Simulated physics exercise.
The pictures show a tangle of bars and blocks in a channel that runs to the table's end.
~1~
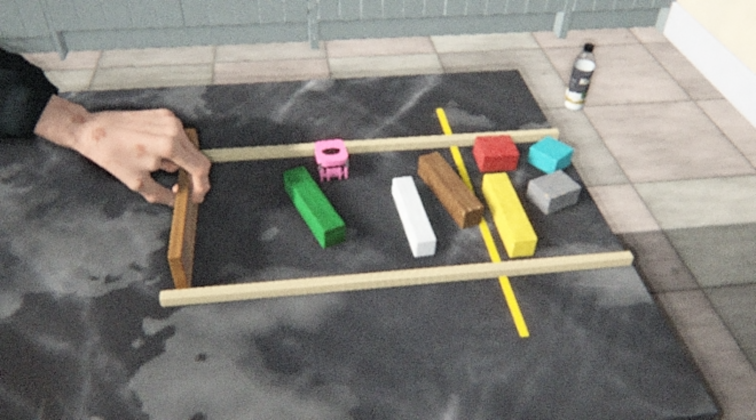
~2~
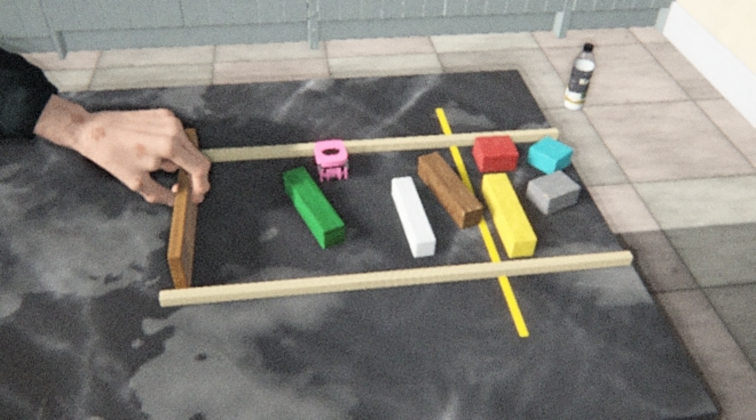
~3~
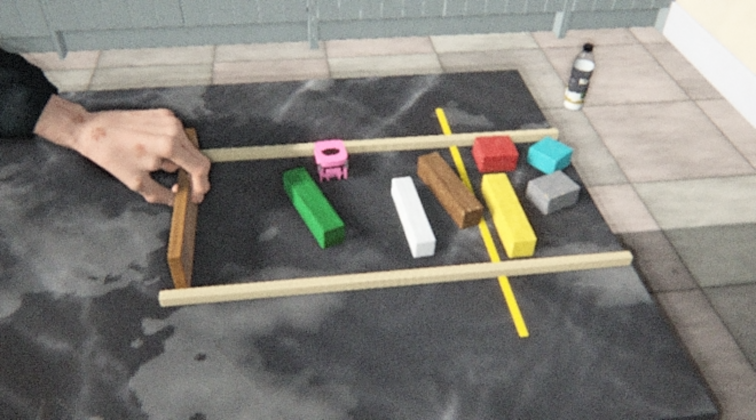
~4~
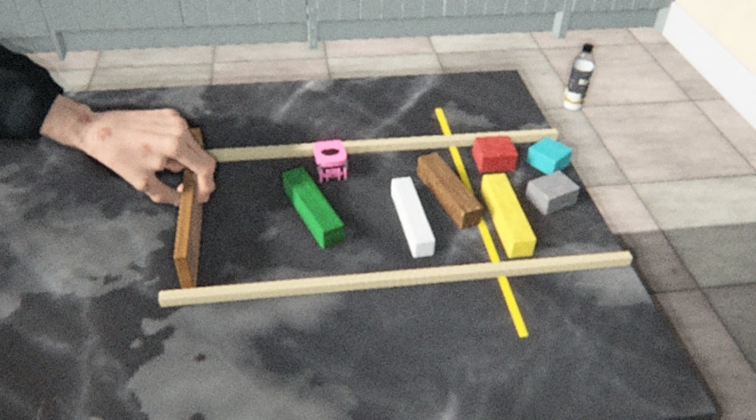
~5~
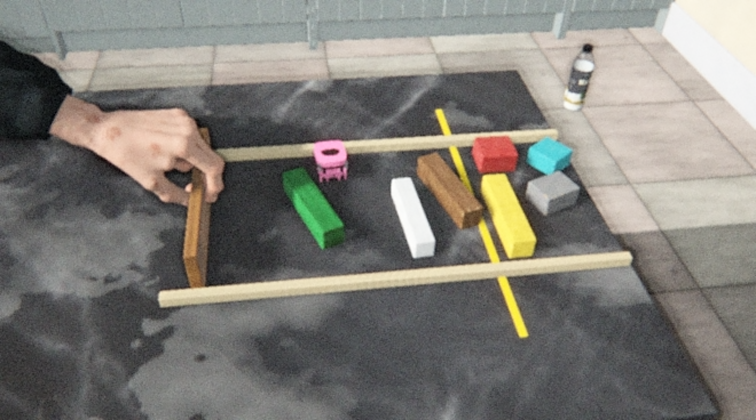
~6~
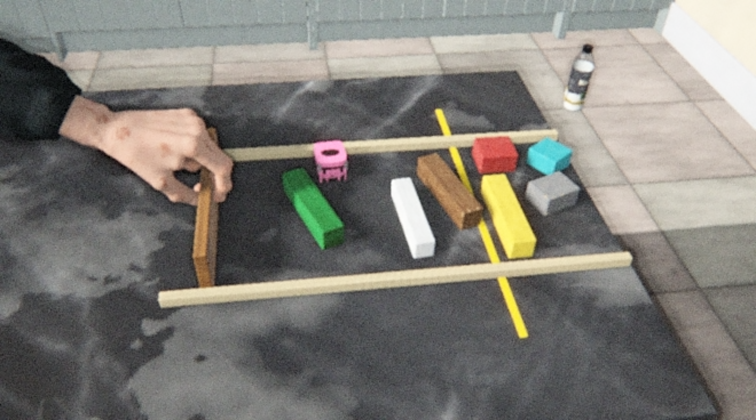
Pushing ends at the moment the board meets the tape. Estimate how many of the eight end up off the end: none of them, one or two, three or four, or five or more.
None of them.
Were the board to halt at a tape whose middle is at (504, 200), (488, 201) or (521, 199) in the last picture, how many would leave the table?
First 2, then 1, then 2.
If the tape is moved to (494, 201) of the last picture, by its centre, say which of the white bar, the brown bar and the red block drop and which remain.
In this case the white bar does not drop; next, the brown bar does not drop; last, the red block does not drop.
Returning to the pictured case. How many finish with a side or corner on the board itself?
It touches 2.
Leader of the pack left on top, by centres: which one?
Turquoise block.
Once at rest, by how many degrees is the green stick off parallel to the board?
I'd estimate about 0 degrees.
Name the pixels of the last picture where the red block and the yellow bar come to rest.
You'll find the first one at (527, 149) and the second at (556, 211).
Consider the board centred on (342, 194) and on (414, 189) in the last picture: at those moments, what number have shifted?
Moved so far: 2, then 4.
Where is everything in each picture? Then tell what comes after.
In the first frame, turquoise block (551, 155); grey block (553, 192); red block (496, 153); board (187, 204); tape (474, 202).
In the second frame, grey block (553, 192); brown bar (449, 189).
In the third frame, red block (495, 153); pink case (331, 161).
In the fourth frame, turquoise block (549, 156); yellow bar (507, 214).
In the fifth frame, grey block (552, 193); white bar (412, 216).
In the sixth frame, turquoise block (549, 157); grey block (552, 193); red block (495, 154); board (209, 203); tape (473, 202).
A little later, none off yet; turquoise block at rest near (549, 157); grey block at rest near (552, 193); red block at rest near (495, 154).
Next, none off yet; turquoise block at rest near (549, 157); grey block at rest near (552, 193); red block moving near (502, 152).
When it is over, the number that fall off is zero.
